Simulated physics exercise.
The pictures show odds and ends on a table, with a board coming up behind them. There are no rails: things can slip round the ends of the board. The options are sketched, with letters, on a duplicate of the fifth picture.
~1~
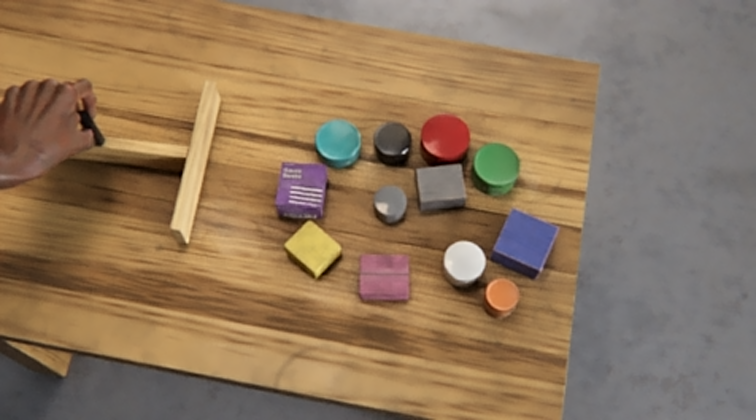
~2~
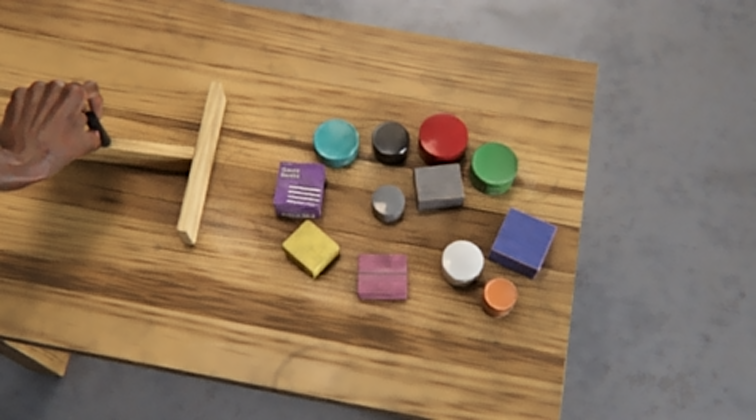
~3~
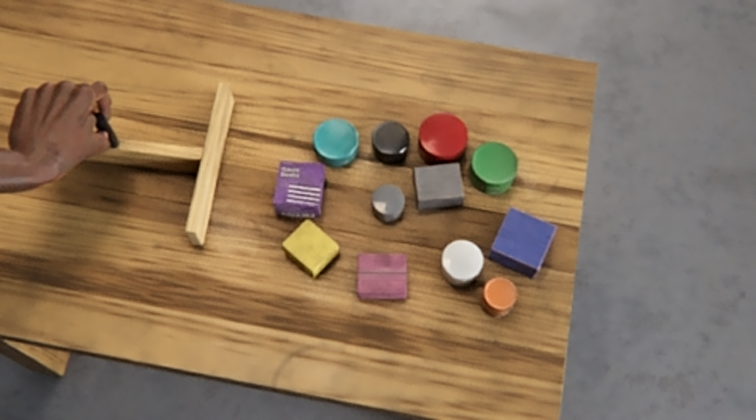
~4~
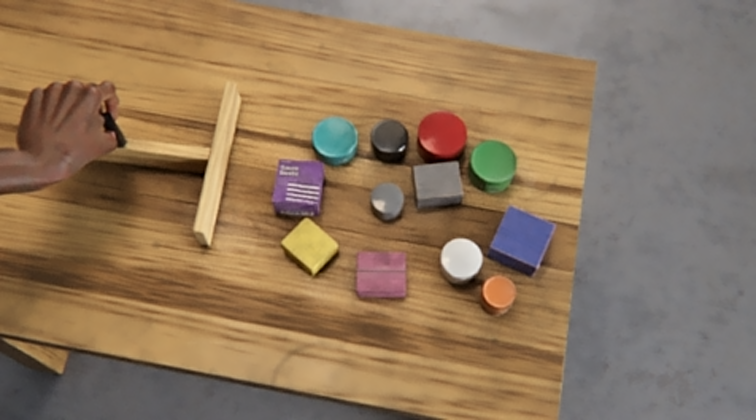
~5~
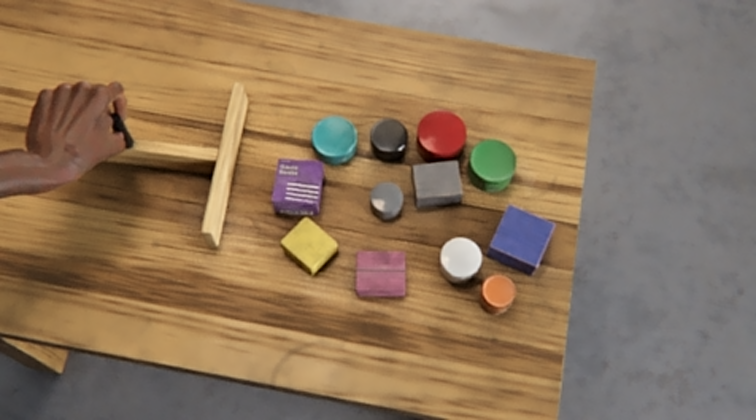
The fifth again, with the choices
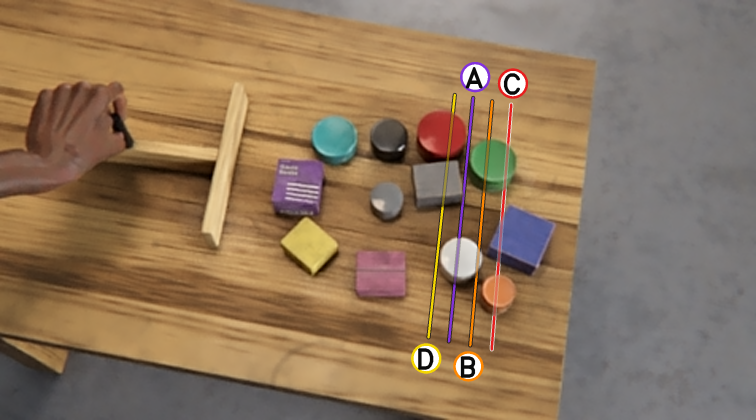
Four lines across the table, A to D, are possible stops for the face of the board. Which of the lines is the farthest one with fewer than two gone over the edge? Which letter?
No second one falls up to C.
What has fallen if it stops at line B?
The blue block.
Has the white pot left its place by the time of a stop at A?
Yes.
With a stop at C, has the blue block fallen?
Yes.
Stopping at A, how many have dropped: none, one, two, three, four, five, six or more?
By then, none.
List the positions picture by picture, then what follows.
In the first picture, black jar (393, 144); green tub (495, 169); purple box (302, 191).
In the second picture, board (199, 154); orange tub (498, 298).
In the third picture, board (207, 155); grey pot (387, 204).
In the fourth picture, board (215, 154); turquoise jar (335, 142).
In the fifth picture, board (223, 155); red pot (441, 139); white pot (460, 261); blue block (520, 240).
On the copy, A at (462, 213); B at (482, 217); C at (502, 220); D at (442, 210).
On C. First, board (322, 173); pink box (386, 275); black jar (399, 141).
Then, board (422, 190); blue block (528, 238); green tub (525, 156).
Finally, board (502, 205); blue block over the edge; white pot (564, 278); one fallen.
By contrast, A is within the limit but short; B is within the limit but short; D is within the limit but short.
